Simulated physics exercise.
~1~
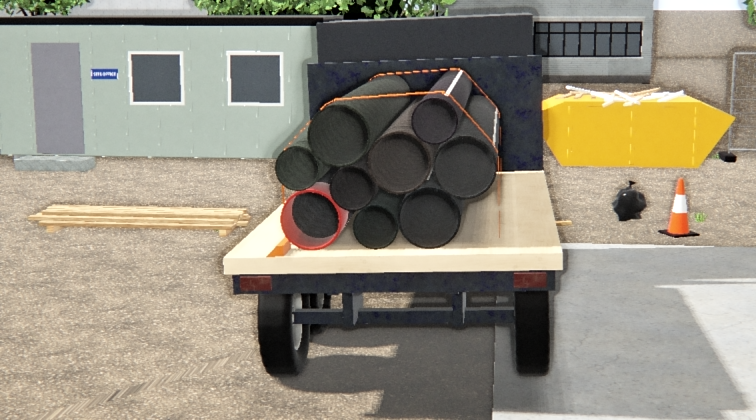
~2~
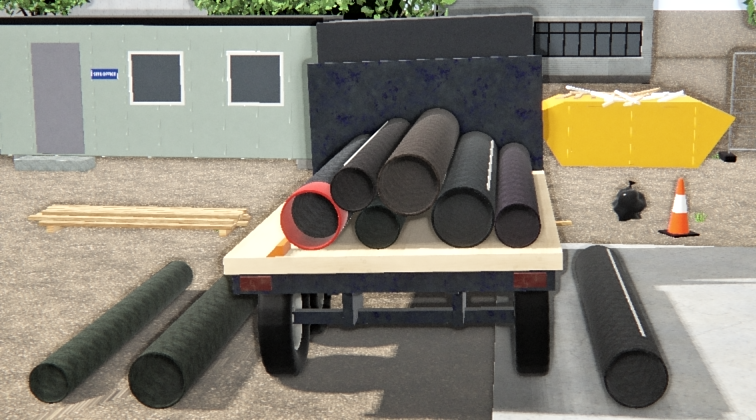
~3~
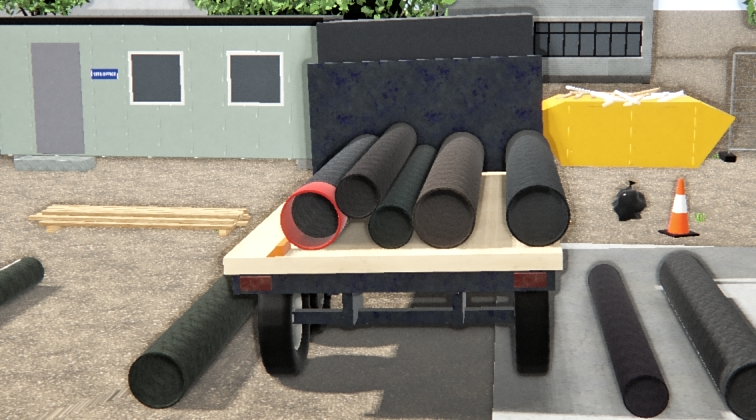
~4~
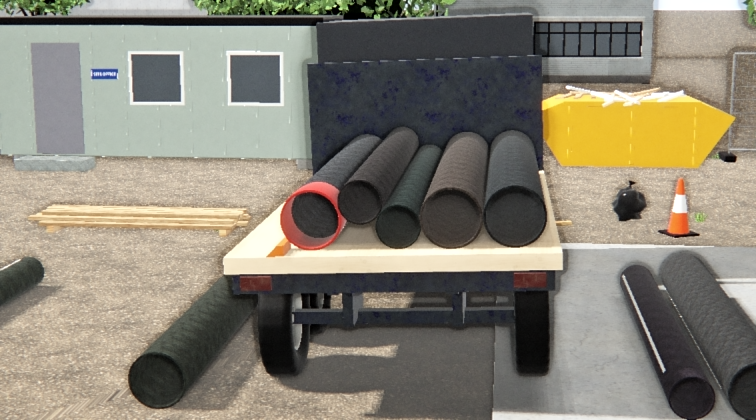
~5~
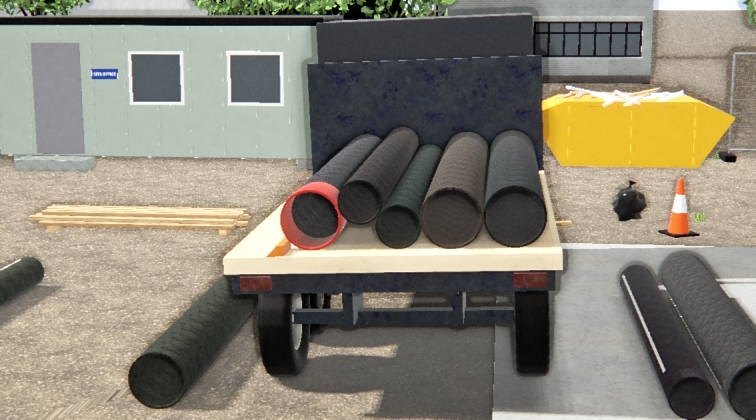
In a gravel yard, orange straps came off a stack of dark pipes on a flatbed lorry, and the stack collapsed, sending four rolling off both sides onto the ground while the red-ended pipe and four others settled on the deck.
